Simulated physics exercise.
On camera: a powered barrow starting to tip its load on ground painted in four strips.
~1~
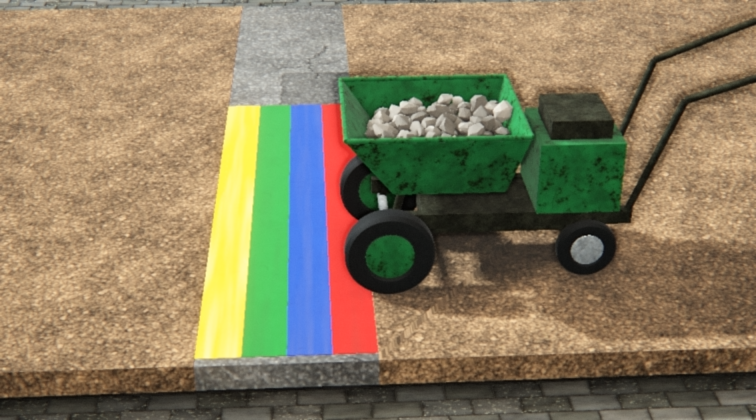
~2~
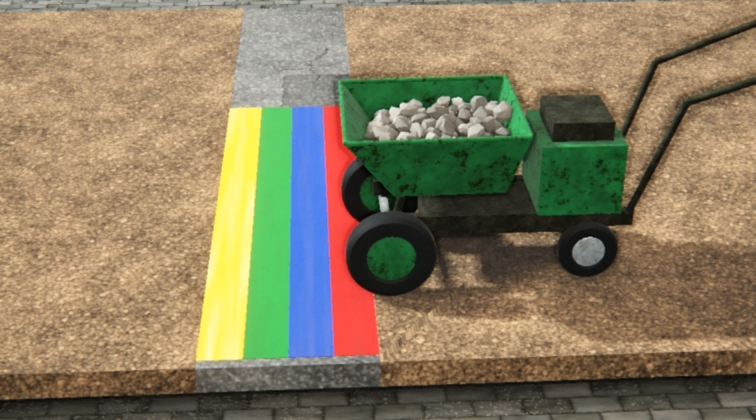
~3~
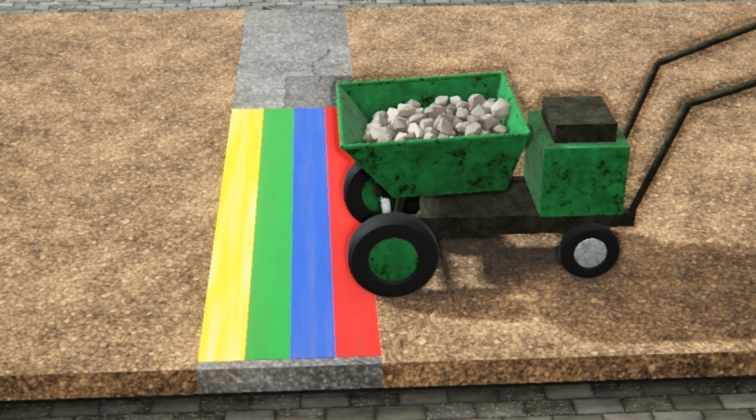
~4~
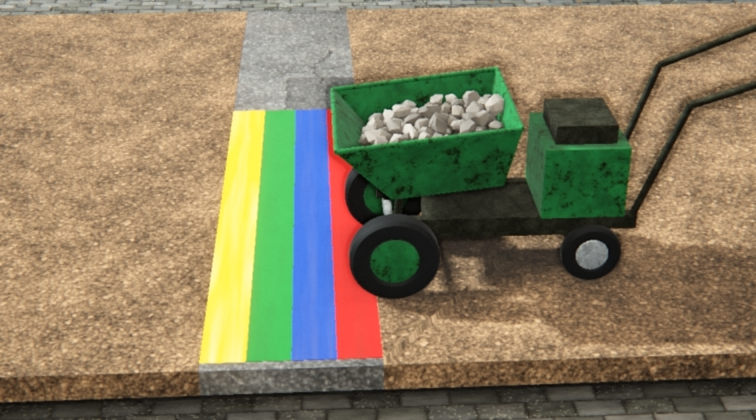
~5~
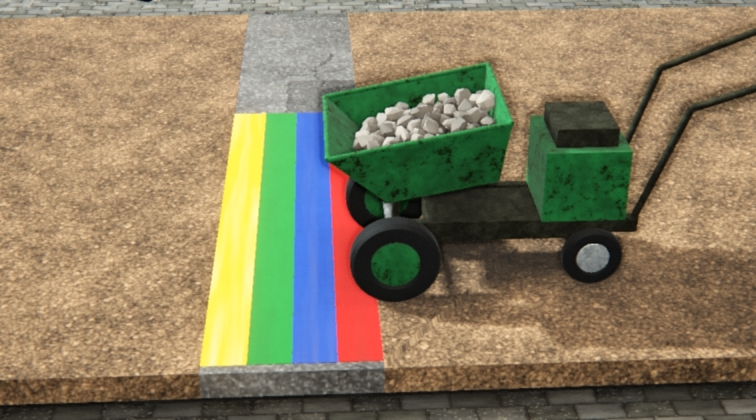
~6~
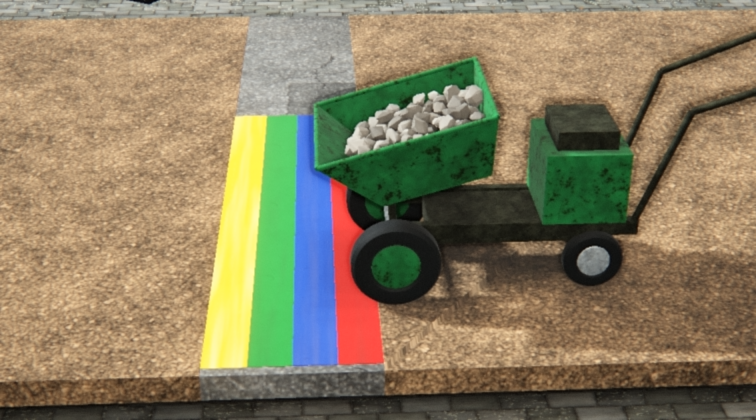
The green skip of stones on a powered barrow tilts forward to the left above painted strips.
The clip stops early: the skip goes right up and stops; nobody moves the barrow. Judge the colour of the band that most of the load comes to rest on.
Most of it rests on the yellow band.
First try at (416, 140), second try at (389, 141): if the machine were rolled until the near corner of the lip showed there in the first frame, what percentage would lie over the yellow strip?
Roughly 20 percent the first time, roughly 20 percent the second.
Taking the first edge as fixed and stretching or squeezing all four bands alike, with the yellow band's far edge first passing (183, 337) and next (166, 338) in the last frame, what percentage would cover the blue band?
About 0 % and 0 %.
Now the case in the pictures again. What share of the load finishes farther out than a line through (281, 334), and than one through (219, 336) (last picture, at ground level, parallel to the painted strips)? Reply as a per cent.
I'd say some 70 in a hundred, and after that 40 in a hundred.
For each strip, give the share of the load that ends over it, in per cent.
In per cent, approximately: Red 0, blue 0, green 5, yellow 35.
Soon after the last picture, skip tipped steeply; all in the skip.
A little later, skip tipped right over; about two thirds in the skip; a stray few over the green strip; about a quarter over the yellow strip; a stray few falling; a stray few off the paint.
Later still, skip tipped right over; about a quarter in the skip; a small part over the green strip; about a third over the yellow strip; about a third off the paint.
At rest, skip tipped right over; about a quarter in the skip; none over the red strip; none over the blue strip; a small part over the green strip; about a third over the yellow strip; about a third off the paint.
